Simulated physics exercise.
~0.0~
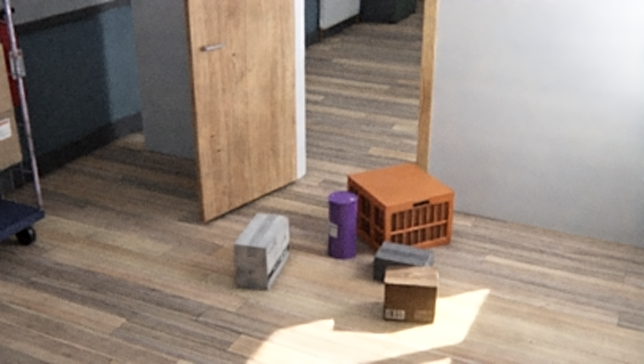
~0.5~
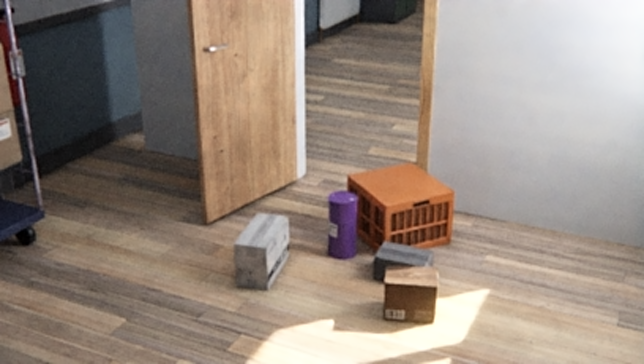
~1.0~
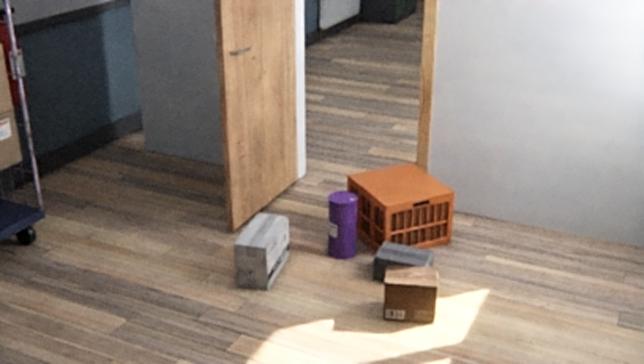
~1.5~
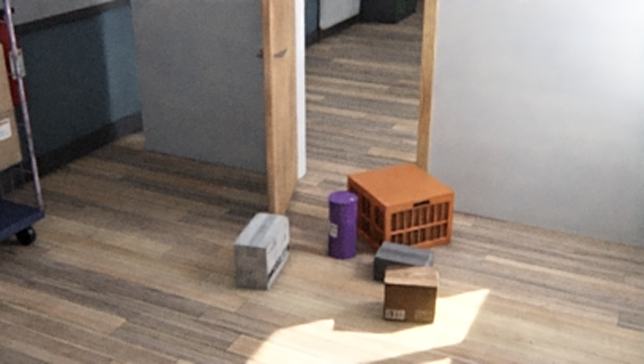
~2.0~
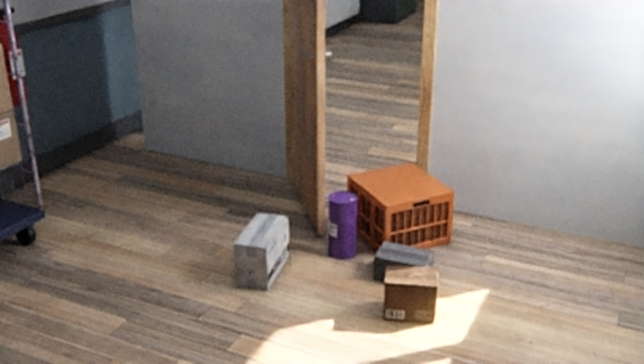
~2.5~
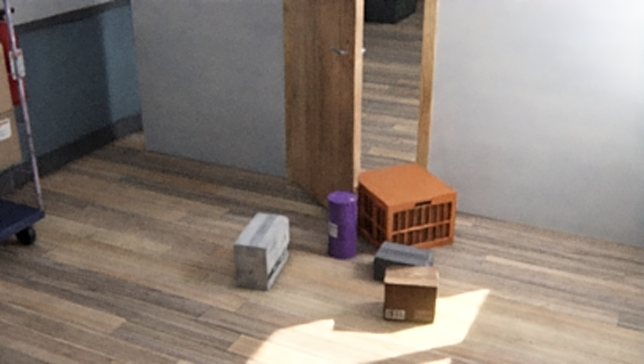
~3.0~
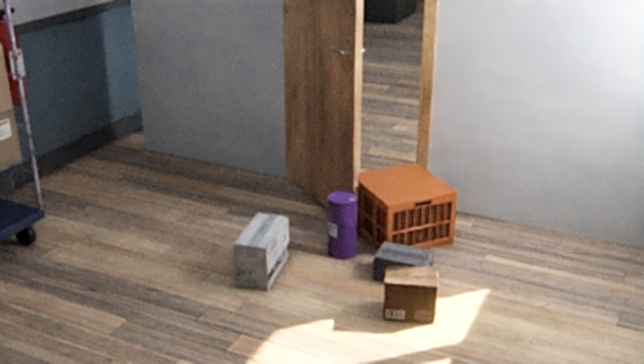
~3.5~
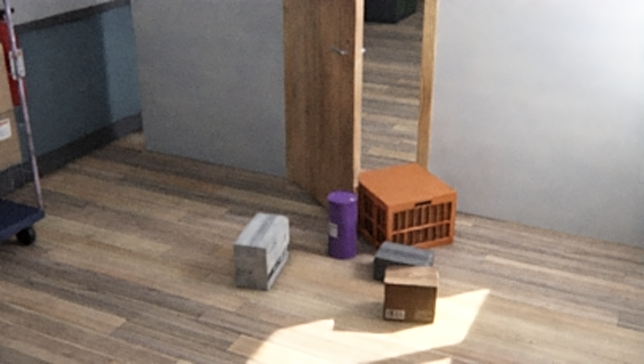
A wooden door standing open swings toward its frame, its free edge sweeping right past a grey-white parcel and a purple cylinder until it meets an orange crate, nudging it slightly, and it stops there still partly open, with two small boxes resting in front.
